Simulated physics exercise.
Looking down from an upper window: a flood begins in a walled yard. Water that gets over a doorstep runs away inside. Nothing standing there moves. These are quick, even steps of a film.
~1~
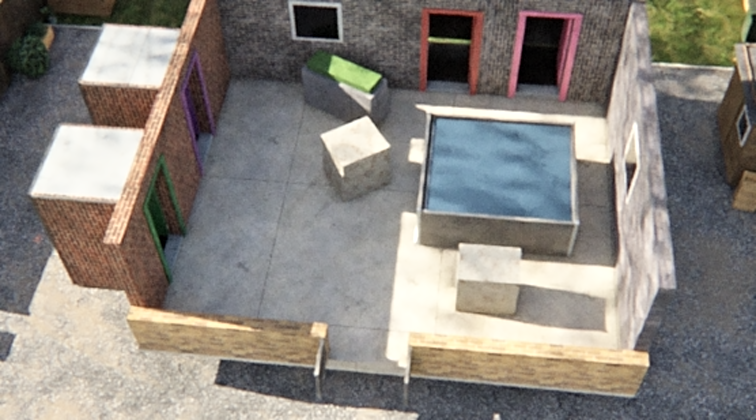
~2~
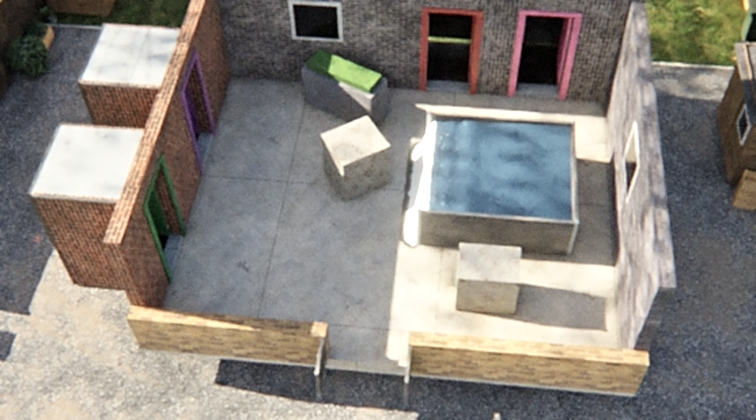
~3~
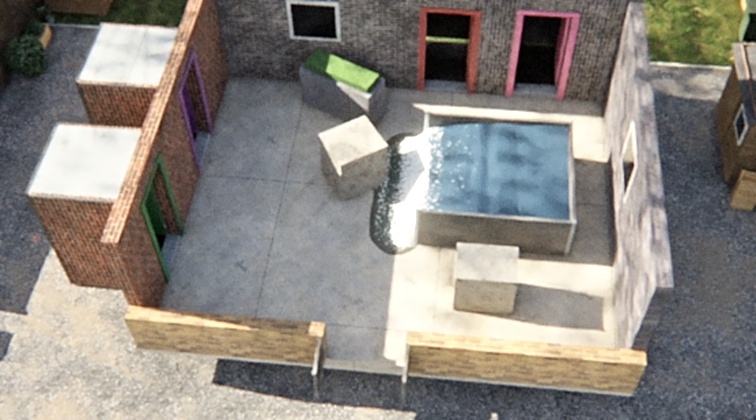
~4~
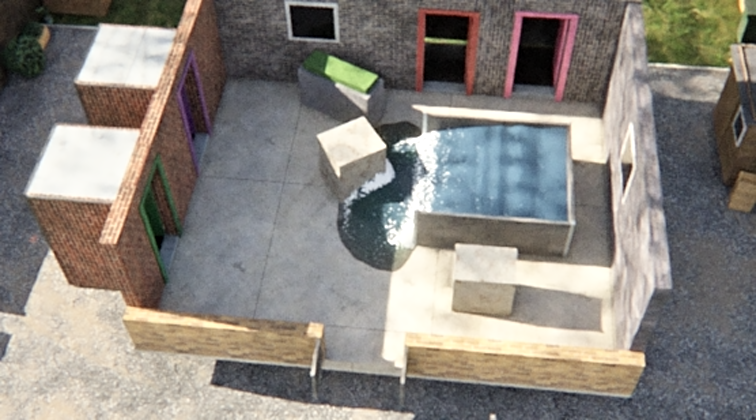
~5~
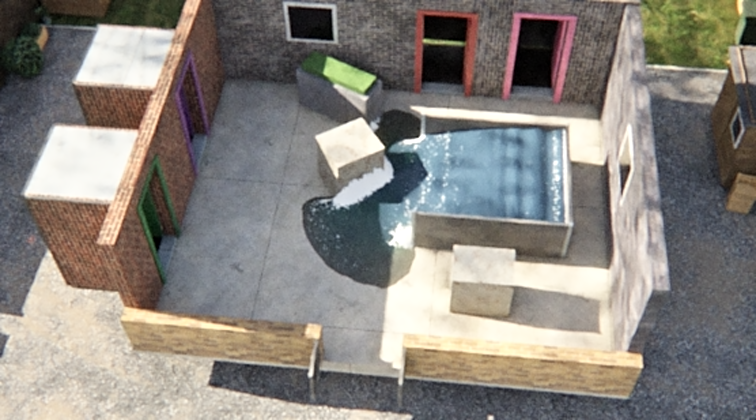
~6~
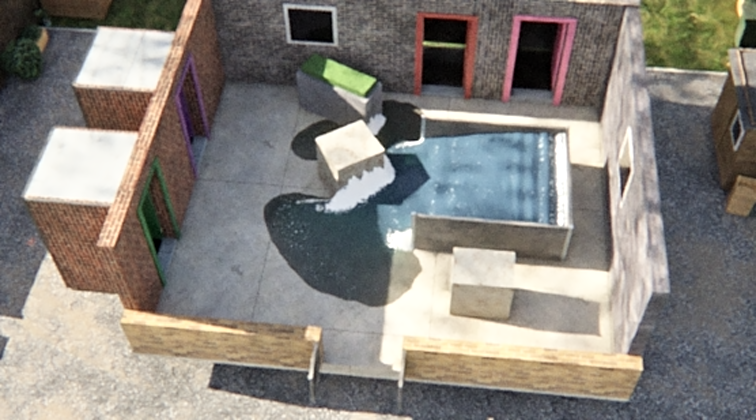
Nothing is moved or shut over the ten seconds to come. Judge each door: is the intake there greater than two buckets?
In order: Purple door: Over the cap; red door: Over the cap; green door: Over the cap; pink door: Within the cap.
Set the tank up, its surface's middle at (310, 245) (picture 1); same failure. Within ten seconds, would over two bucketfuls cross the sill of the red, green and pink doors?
As I see it, the red stays within the limit, the green overshoots and the pink stays within the limit.
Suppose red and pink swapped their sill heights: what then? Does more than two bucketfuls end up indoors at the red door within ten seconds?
Result for red: Above the limit.
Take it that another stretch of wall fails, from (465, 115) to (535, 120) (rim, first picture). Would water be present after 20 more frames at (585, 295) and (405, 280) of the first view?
The first spot is soaked and the second is spared.
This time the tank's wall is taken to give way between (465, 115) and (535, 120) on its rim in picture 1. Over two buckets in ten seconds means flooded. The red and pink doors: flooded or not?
Put simply, the red door overflows; the pink door overflows.
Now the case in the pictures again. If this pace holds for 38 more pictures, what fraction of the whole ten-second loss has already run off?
Note - share reached: 70 %.
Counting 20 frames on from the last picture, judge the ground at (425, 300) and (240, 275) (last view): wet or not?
Not wet, soaked.
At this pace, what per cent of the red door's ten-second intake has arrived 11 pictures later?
Estimate: Roughly 15 %.
A moment on, water covers 50 % of the floor; the purple door not reached, the red door not reached, the green door under two buckets in, the pink door not reached.
Next, water covers 60 % of the floor; the purple door under two buckets in, the red door over two buckets in, the green door far over two buckets in, the pink door wet at the sill, nothing in.
Then, water covers 70 % of the floor; the purple door over two buckets in, the red door far over two buckets in, the green door far over two buckets in, the pink door wet at the sill, nothing in.
Later, water covers 85 % of the floor; the purple door far over two buckets in, the red door far over two buckets in, the green door far over two buckets in, the pink door wet at the sill, nothing in.
In the end, water covers 95 % of the floor; the purple door far over two buckets in, the red door far over two buckets in, the green door far over two buckets in, the pink door wet at the sill, nothing in.
